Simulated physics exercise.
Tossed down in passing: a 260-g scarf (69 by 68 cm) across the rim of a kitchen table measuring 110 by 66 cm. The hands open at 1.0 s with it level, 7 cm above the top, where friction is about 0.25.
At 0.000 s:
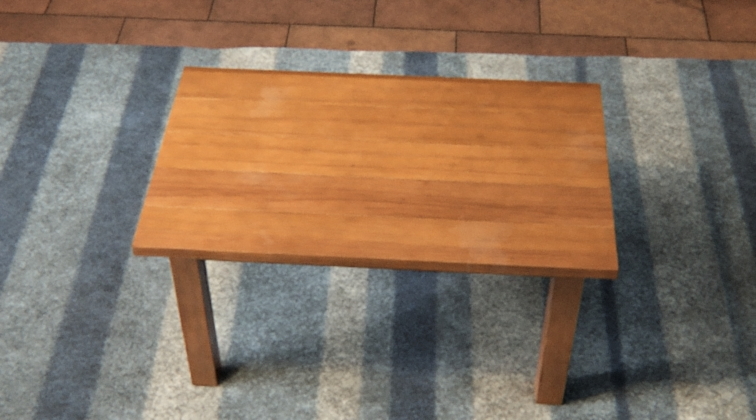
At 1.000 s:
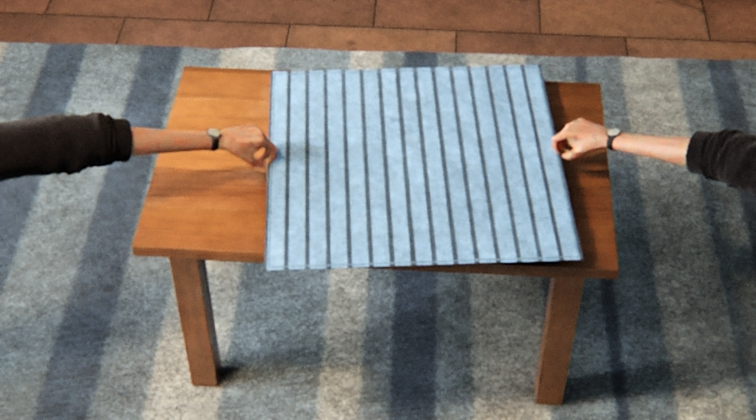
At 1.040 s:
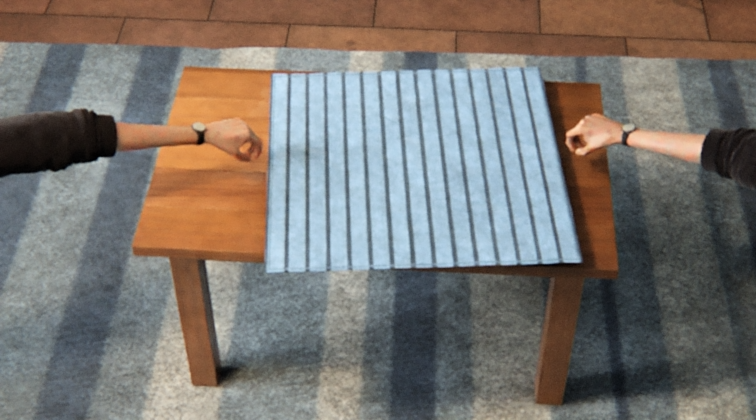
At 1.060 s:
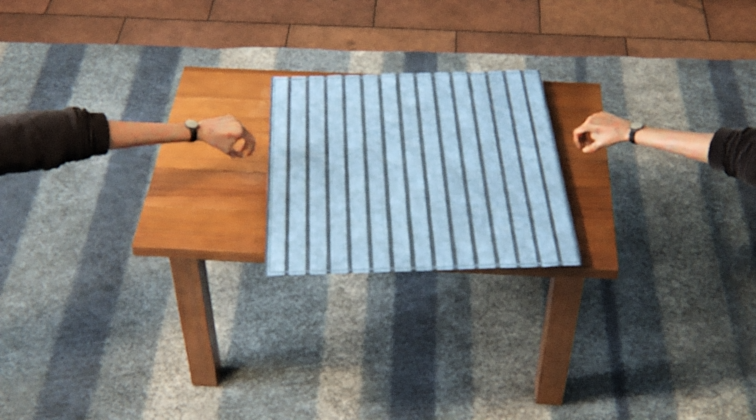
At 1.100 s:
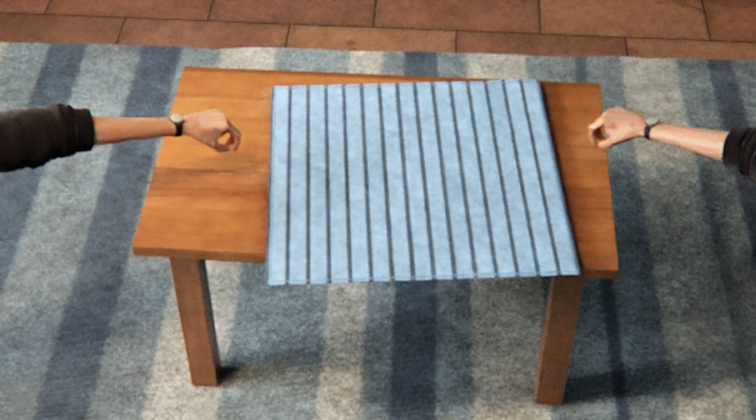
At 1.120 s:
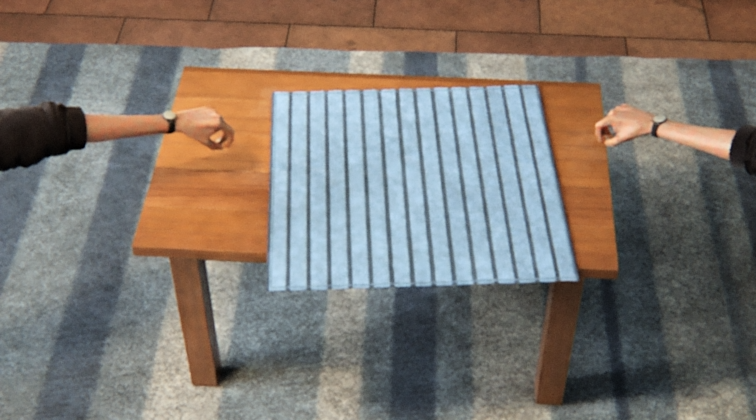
A pale blue cloth with dark stripes comes to lie across a bare wooden table, seen from above and in front, on a blue-grey striped rug beside brown floor tiles. Two dark-sleeved arms with wristwatches reach in from left and right, their hands at its sides. The hands let go and draw apart, and the cloth slides slightly toward the viewer over the near edge, while the camera stays still.
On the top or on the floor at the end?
In the end the scarf keeps to the top.
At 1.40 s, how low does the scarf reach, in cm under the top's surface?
About 10 cm.
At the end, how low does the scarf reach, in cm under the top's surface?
Some 12 cm.
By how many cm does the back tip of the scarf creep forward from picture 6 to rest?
About 1 cm.
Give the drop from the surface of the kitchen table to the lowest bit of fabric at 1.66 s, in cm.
About 10 cm.
After 1.4 s, 85 % of the scarf is still over the top.
After 1.7 s, 85 % of the scarf is still over the top.
After 1.9 s, 85 % of the scarf is still over the top.
After 2.2 s, 85 % of the scarf is still over the top.
After 4.4 s, 85 % of the scarf is still over the top.
